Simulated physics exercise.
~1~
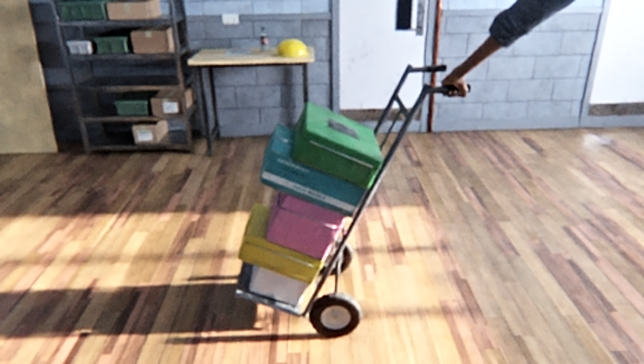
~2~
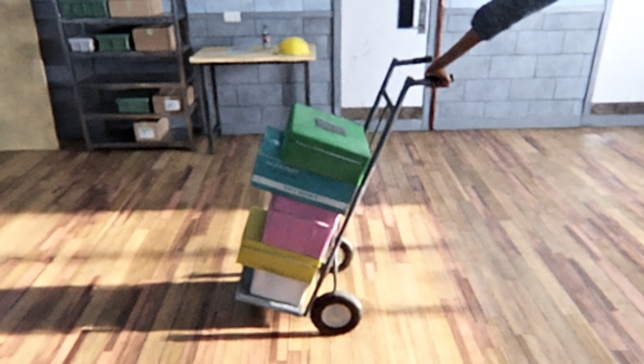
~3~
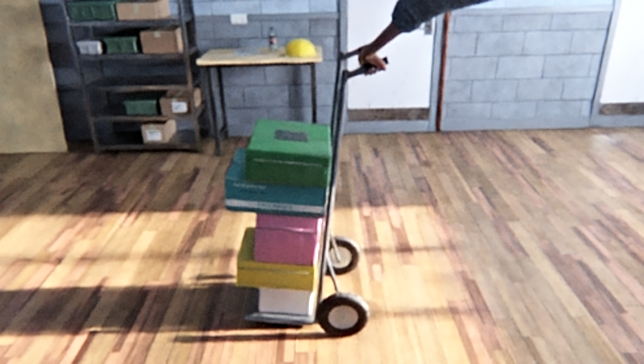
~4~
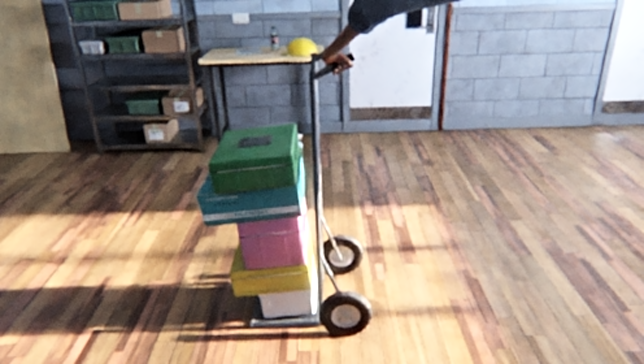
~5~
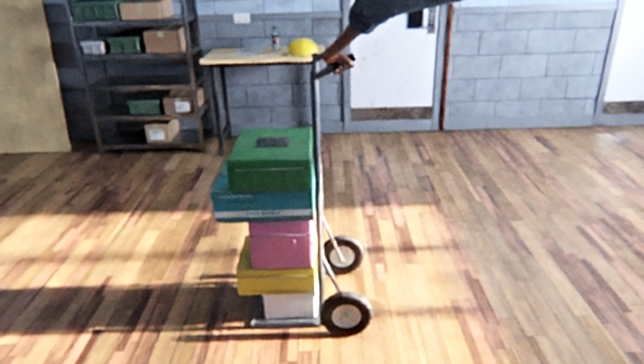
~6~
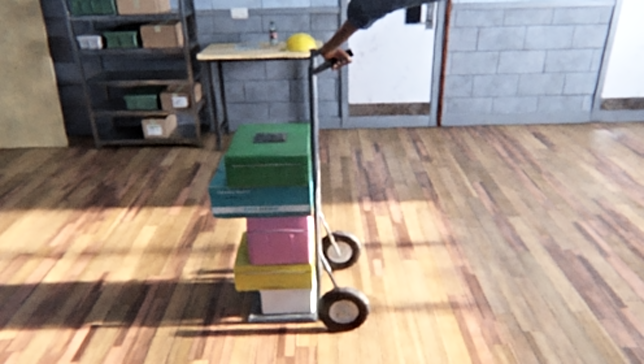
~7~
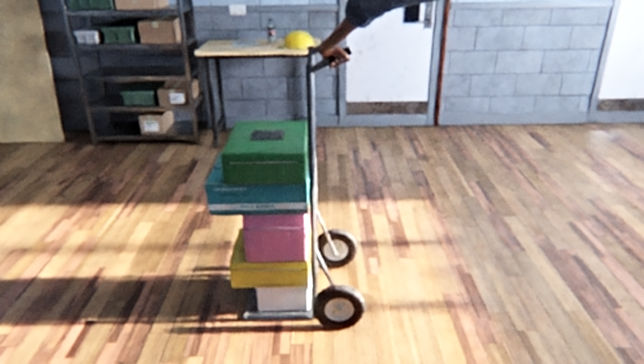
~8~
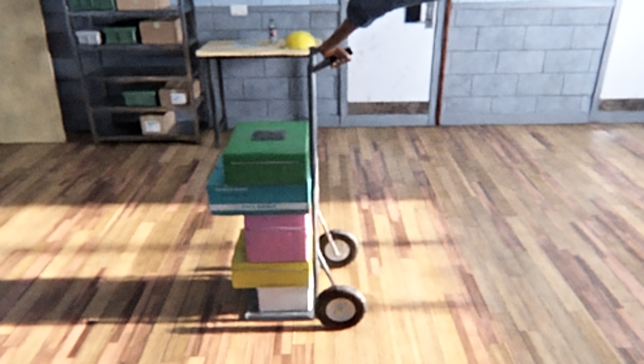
A hand truck stacked with five boxes leans back toward the right on a sunlit wooden floor, seen from the side by a slightly swaying camera. A white box sits at the bottom, with yellow, pink, turquoise and green ones above it, while shelves and a table holding a yellow helmet stand behind. An arm reaching in from the right grips the handle and swings the truck upright. The upper boxes shift left, and the stack rocks a little as the truck stops. The hand keeps hold, and all five boxes rest still, unevenly stacked but in place.
